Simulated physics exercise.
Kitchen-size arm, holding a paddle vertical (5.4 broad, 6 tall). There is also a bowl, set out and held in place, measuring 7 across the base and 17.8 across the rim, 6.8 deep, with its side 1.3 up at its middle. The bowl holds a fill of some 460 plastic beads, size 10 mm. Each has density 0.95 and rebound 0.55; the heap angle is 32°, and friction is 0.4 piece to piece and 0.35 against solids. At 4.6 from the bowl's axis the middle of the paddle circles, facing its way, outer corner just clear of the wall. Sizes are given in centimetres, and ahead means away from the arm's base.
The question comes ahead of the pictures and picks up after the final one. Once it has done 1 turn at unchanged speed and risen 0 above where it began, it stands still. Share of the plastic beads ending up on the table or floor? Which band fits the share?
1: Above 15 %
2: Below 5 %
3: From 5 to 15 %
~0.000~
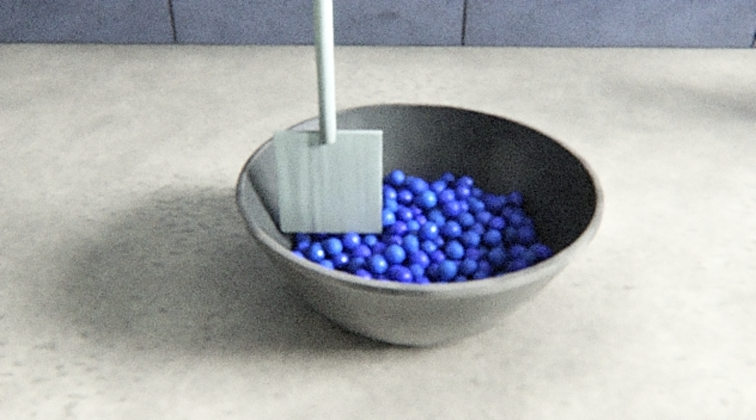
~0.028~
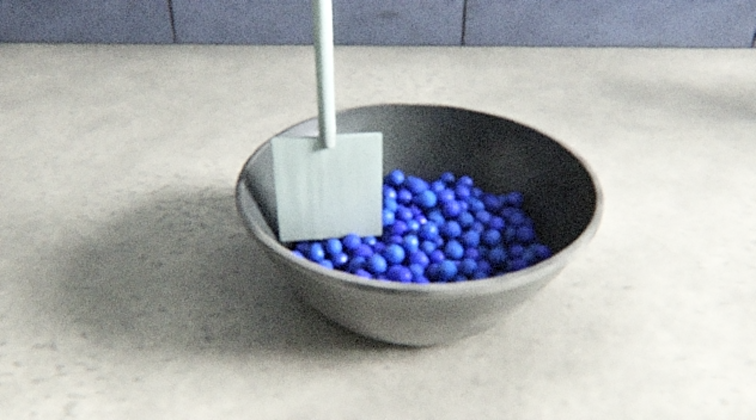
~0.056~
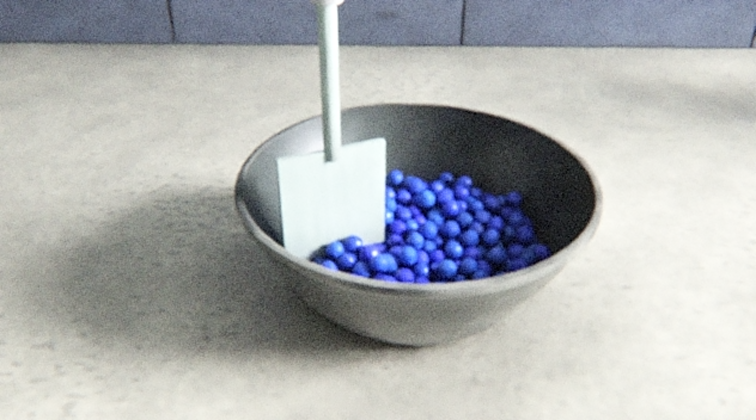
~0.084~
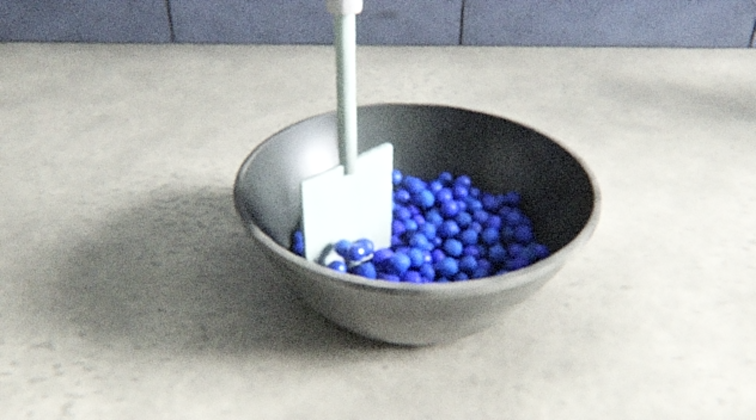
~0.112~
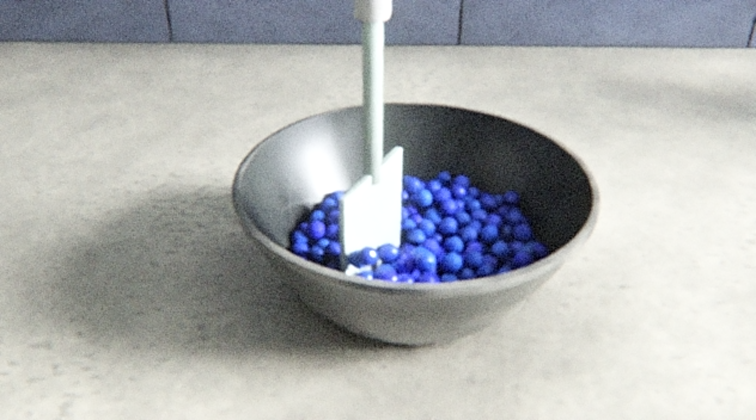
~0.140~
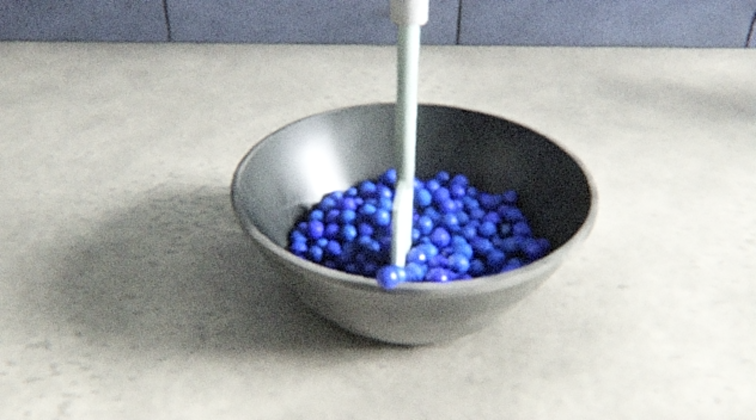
From 5 to 15 %.
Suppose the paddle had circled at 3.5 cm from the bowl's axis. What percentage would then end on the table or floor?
It would be near 10 per cent.
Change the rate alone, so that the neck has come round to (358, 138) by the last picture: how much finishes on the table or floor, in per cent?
Some 0 %.
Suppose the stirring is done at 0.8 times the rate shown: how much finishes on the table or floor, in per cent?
Estimated share: Near 5 per cent.
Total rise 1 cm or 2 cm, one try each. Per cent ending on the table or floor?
Close to 5 percent and close to 0 percent.
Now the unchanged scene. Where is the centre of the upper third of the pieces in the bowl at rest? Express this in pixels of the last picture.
Centre of top third: Approx. (378, 260).
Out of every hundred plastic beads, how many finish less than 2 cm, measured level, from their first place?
I'd say something near 55 percent.
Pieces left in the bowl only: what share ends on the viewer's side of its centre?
Around 60 percent of it.
After 0.29 s, 188° round, highest piece 8 above the table; 459 in the bowl, 1 on the table or floor, 2 in flight or on the tool.
After 0.45 s, 293° round, highest piece 9 above the table; 441 in the bowl, 7 on the table or floor, 14 in flight or on the tool.
After 0.73 s, 0° round, highest piece 8 above the table; 424 in the bowl, 38 on the table or floor.
After 1.43 s, 0° round, highest piece 5 above the table; 423 in the bowl, 39 on the table or floor.
At rest, 423 in the bowl, 39 on the table or floor. That is 8 % on the table or floor.
